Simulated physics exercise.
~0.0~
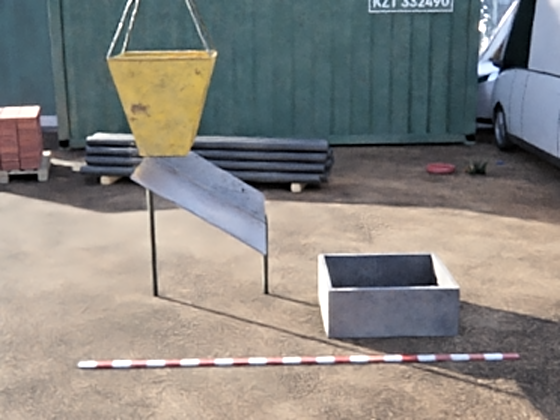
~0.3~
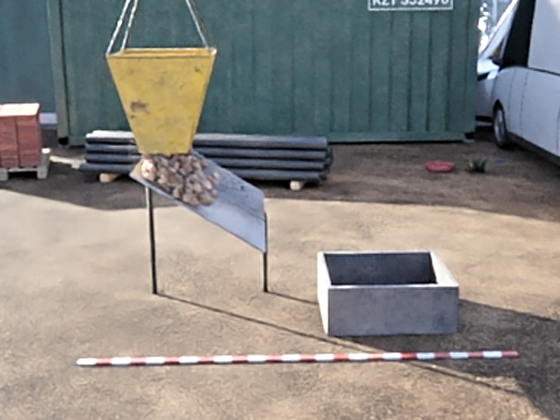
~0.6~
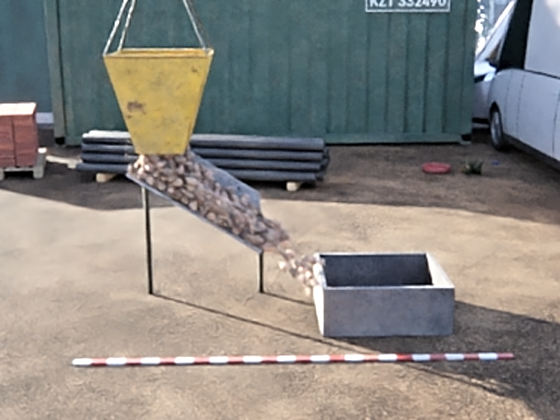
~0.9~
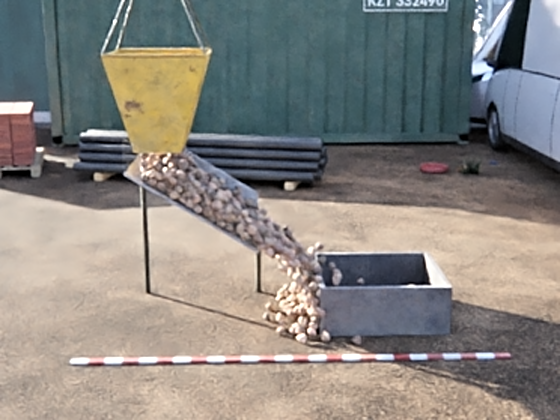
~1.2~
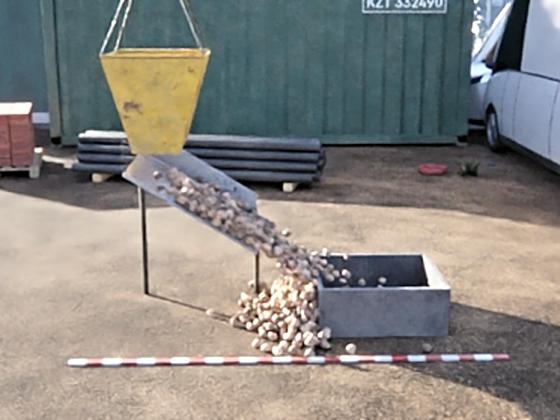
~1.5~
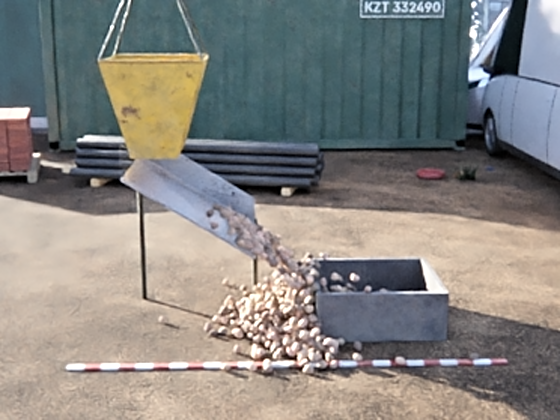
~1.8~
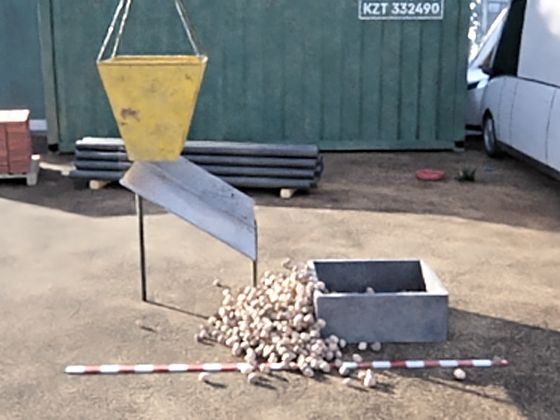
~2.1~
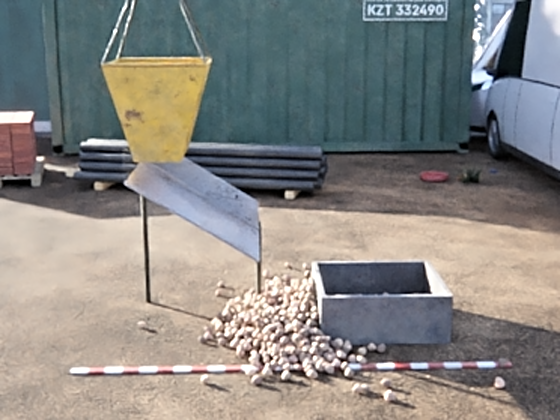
A yellow skip released a load of rounded stones onto a sloping steel chute, and they slid down toward a grey open bin. Most piled up on the ground to its left, some scattering over the striped staff, while only a few landed inside.
